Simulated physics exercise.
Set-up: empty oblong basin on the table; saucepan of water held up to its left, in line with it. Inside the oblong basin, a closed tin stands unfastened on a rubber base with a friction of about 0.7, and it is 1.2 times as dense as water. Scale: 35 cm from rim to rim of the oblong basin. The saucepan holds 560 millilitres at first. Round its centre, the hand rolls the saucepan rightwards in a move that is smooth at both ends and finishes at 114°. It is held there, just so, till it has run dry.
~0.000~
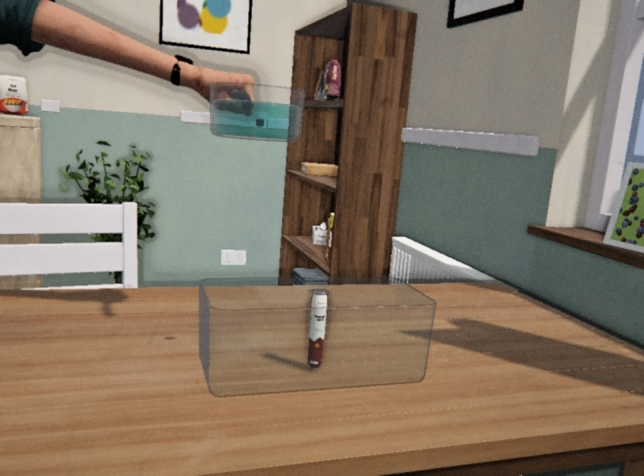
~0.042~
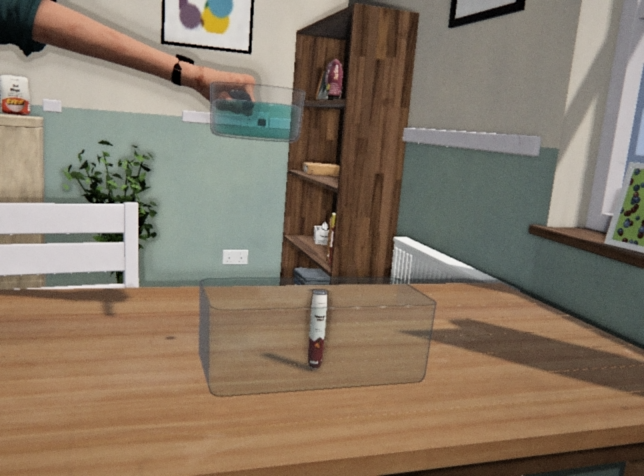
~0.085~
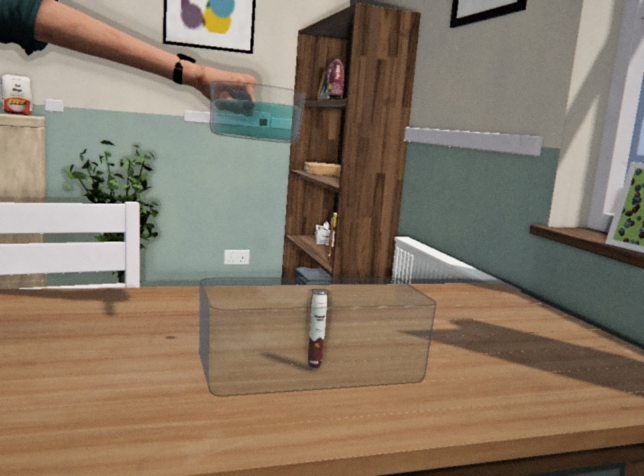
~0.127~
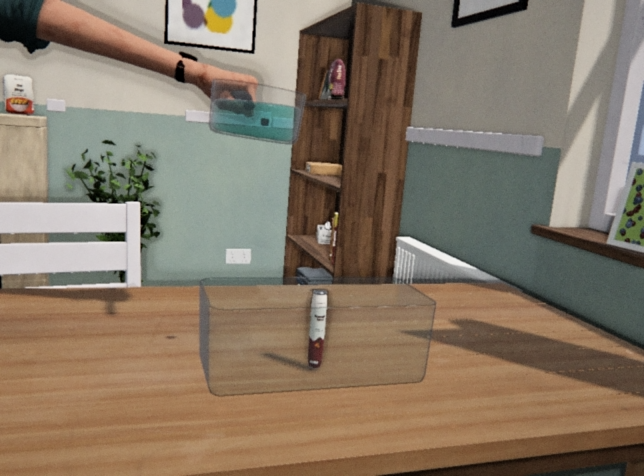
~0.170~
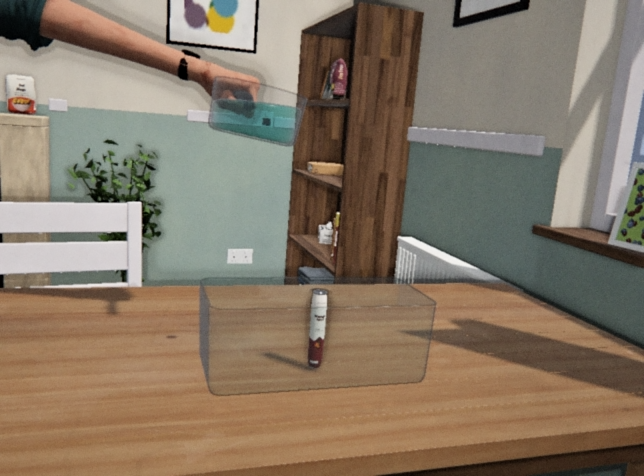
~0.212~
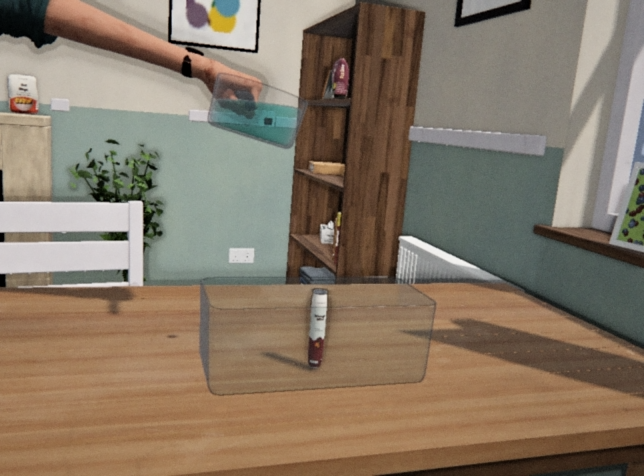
In a room with pale walls above a green lower band, a wooden table is seen from its near side, with a white chair, a plant and a brown shelf behind. An empty-looking clear oblong basin surrounds a small white and dark-red tube, while an arm at upper left holds a clear container of teal liquid. The hand slowly tilts the container, lowering its right side slightly, as the background shifts very slightly.
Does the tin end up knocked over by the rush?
Yes. Most likely it will capsize.
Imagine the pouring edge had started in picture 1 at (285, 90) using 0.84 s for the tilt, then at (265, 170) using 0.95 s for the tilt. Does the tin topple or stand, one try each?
First it tips over; then it stays on its base.
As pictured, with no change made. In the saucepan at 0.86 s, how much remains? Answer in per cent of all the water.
Roughly 6 percent remains.
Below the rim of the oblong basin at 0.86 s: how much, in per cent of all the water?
Looks like about 70 % of the whole amount.
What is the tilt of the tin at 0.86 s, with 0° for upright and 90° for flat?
0°.
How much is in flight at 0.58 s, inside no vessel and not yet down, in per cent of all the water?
About 46 per cent.
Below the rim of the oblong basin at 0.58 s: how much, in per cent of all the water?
Close to 1 in a hundred.
After 0.58 s the tilt is 77° and 53 per cent is still to pour; the tin stands where it began.
After 0.86 s the tilt is 111° and 6 per cent is still to pour; the tin stands where it began.
After 1.14 s the tilt is 114° and 0 per cent is still to pour; the tin leans 22°.
After 1.45 s the tilt is 114° and 0 per cent is still to pour; the tin lies on its side.
In the end the tin lies on its side.
